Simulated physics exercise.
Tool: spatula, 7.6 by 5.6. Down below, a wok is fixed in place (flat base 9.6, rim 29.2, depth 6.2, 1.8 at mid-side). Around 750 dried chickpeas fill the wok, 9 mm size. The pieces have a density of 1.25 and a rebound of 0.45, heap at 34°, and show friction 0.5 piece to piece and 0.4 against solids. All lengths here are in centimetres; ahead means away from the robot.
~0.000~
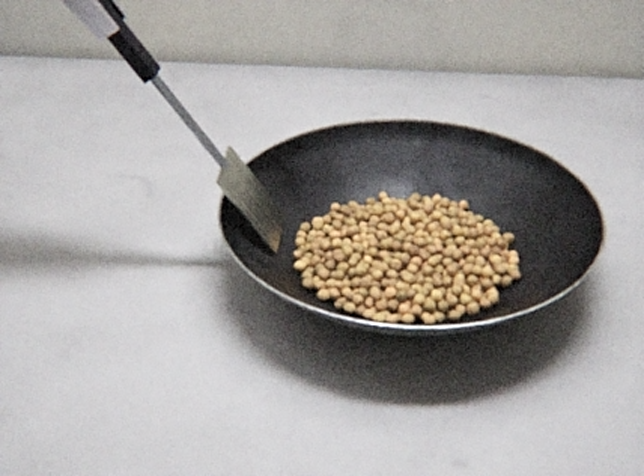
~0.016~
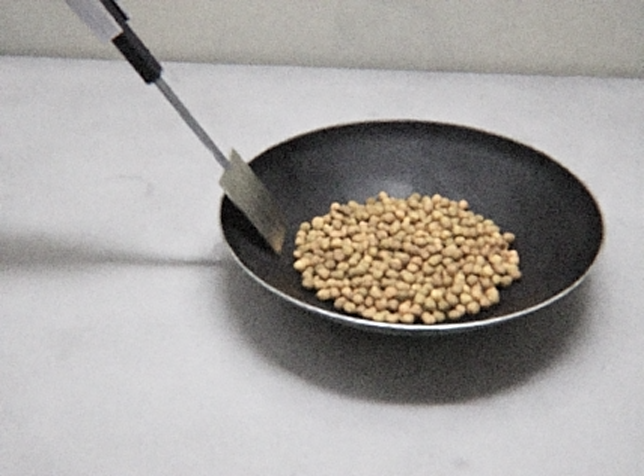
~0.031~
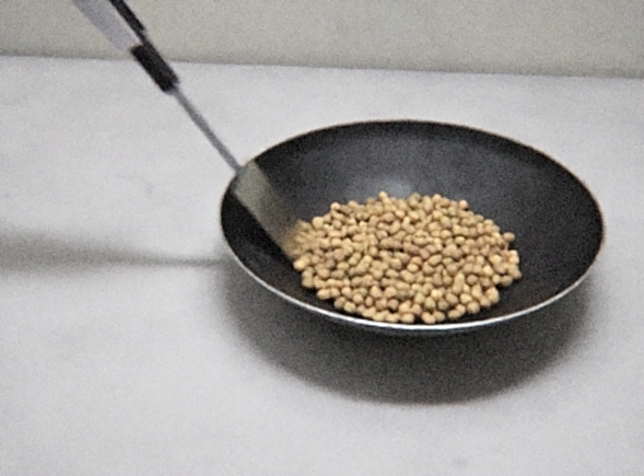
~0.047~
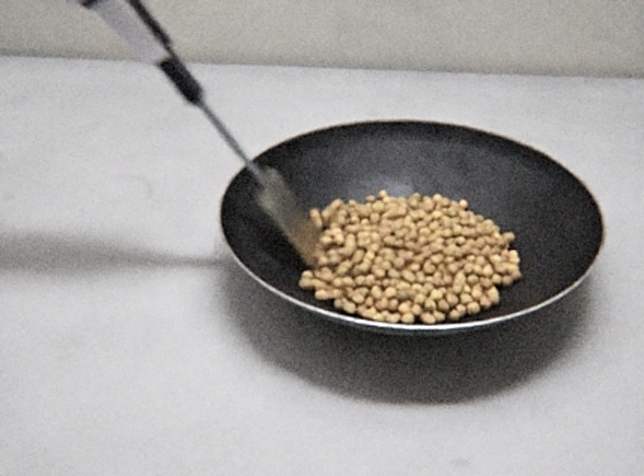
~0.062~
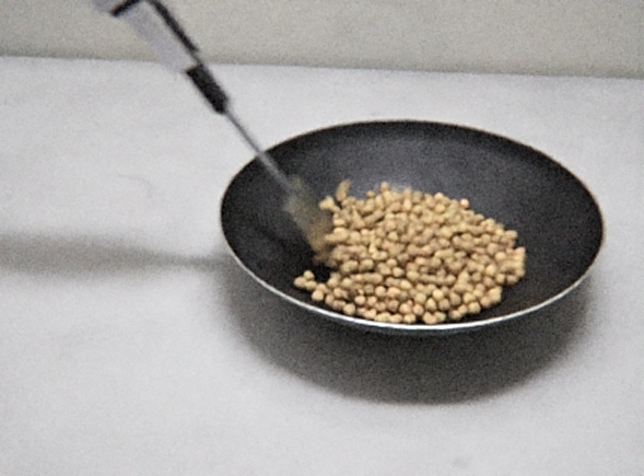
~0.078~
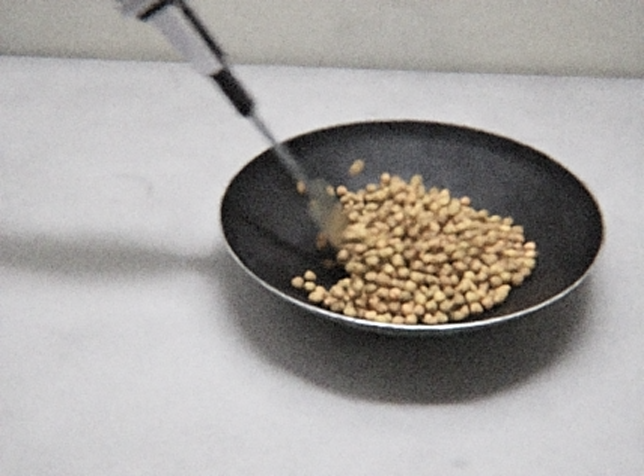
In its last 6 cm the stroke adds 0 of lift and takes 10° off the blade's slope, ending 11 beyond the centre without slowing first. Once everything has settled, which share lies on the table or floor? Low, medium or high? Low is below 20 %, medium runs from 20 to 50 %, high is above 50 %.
The share is medium, from 20 to 50 %.
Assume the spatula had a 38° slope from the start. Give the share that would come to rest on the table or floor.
In that case, around 25 percent would end up on the table or floor.
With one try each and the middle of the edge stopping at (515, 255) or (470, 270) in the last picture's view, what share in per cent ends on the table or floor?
The two tries give near 15 and near 0 in a hundred.
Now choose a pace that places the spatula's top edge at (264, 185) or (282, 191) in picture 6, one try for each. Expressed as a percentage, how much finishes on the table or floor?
That comes to about 10 and about 15 percent, in that order.
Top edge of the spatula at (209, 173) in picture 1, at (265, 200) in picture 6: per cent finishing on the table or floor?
15 per cent.
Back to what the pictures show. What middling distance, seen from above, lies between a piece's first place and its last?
Somewhere near 4 centimetres, I reckon.
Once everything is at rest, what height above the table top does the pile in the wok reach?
It reaches around 6.0 cm.
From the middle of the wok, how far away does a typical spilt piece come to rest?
34 cm or so.
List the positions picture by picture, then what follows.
In the first picture, the spatula top edge at (223, 163), sloping 56°; upper third of the load around (405, 250), from x 300 to 515, top at y 200; 746 in the wok.
In the second picture, the spatula top edge at (226, 165), sloping 56°; upper third of the load around (405, 250), from x 300 to 515, top at y 200.
In the third picture, the spatula top edge at (242, 174), sloping 56°; upper third of the load around (405, 250), from x 300 to 515, top at y 200.
In the fourth picture, the spatula top edge at (266, 185), sloping 56°; upper third of the load around (402, 248), from x 305 to 515, top at y 195.
In the fifth picture, the spatula top edge at (290, 193), sloping 56°; upper third of the load around (403, 247), from x 300 to 520, top at y 190.
In the sixth picture, the spatula top edge at (315, 196), sloping 56°; upper third of the load around (411, 241), from x 300 to 530, top at y 170; 746 in the wok.
After 0.12 s, sloping 56°, highest piece 10 above the table; 746 in the wok.
After 0.15 s, sloping 54°, highest piece 12 above the table; 745 in the wok, 1 on the blade or in flight.
After 0.37 s, sloping 46°, highest piece 9 above the table; 540 in the wok, 75 on the table or floor, 131 on the blade or in flight.
After 1.42 s, sloping 46°, highest piece 7 above the table; 540 in the wok, 206 on the table or floor.
In the end, 540 in the wok, 206 on the table or floor. That is 28 % on the table or floor.
